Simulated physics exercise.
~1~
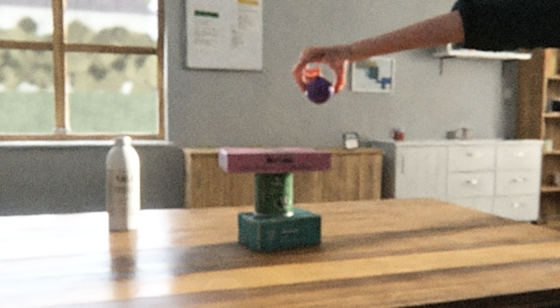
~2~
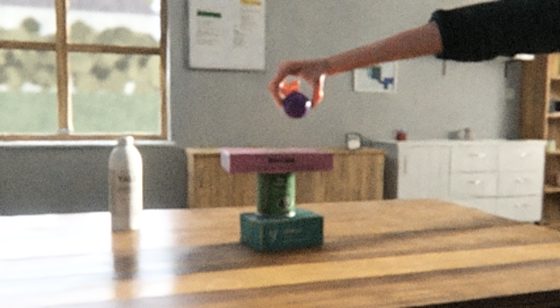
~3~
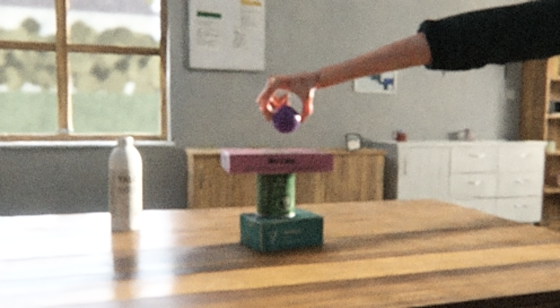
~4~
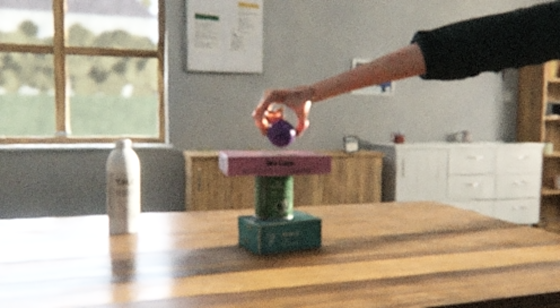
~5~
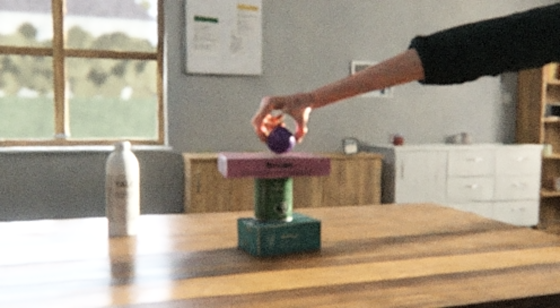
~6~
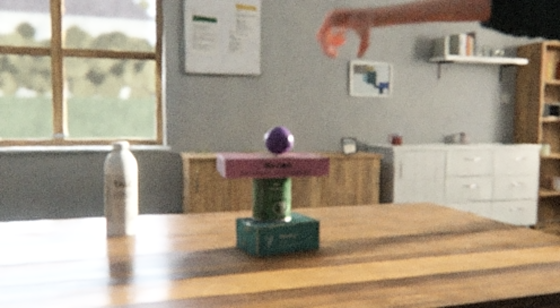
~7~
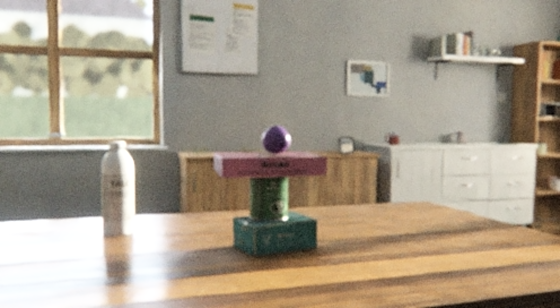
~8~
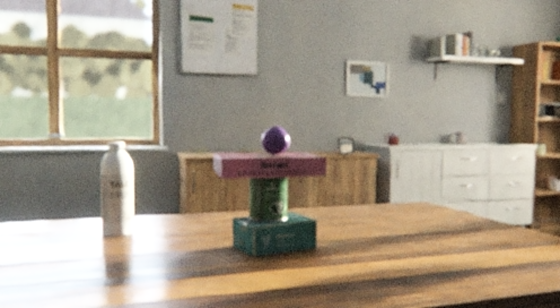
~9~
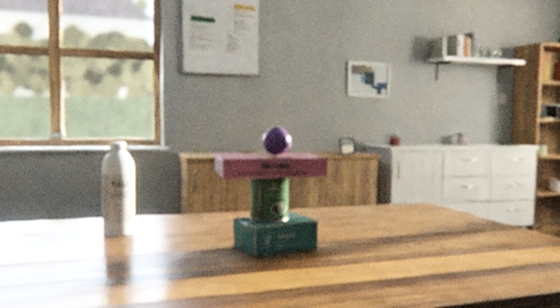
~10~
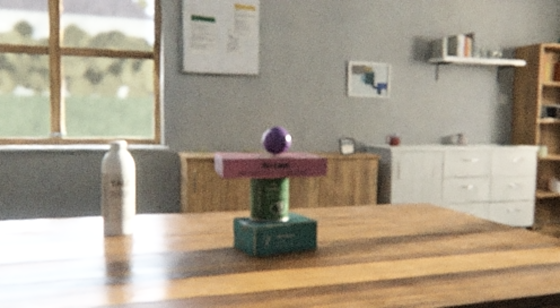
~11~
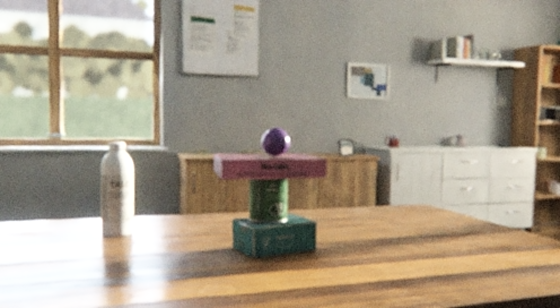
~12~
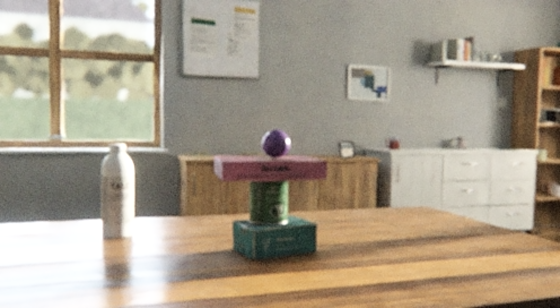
A purple onion, held by a hand reaching in from the right, moves left and down onto a pink packet atop a green pot and turquoise box, beside a white bottle. The hand lets go and withdraws, and the onion stays balanced on the pile.
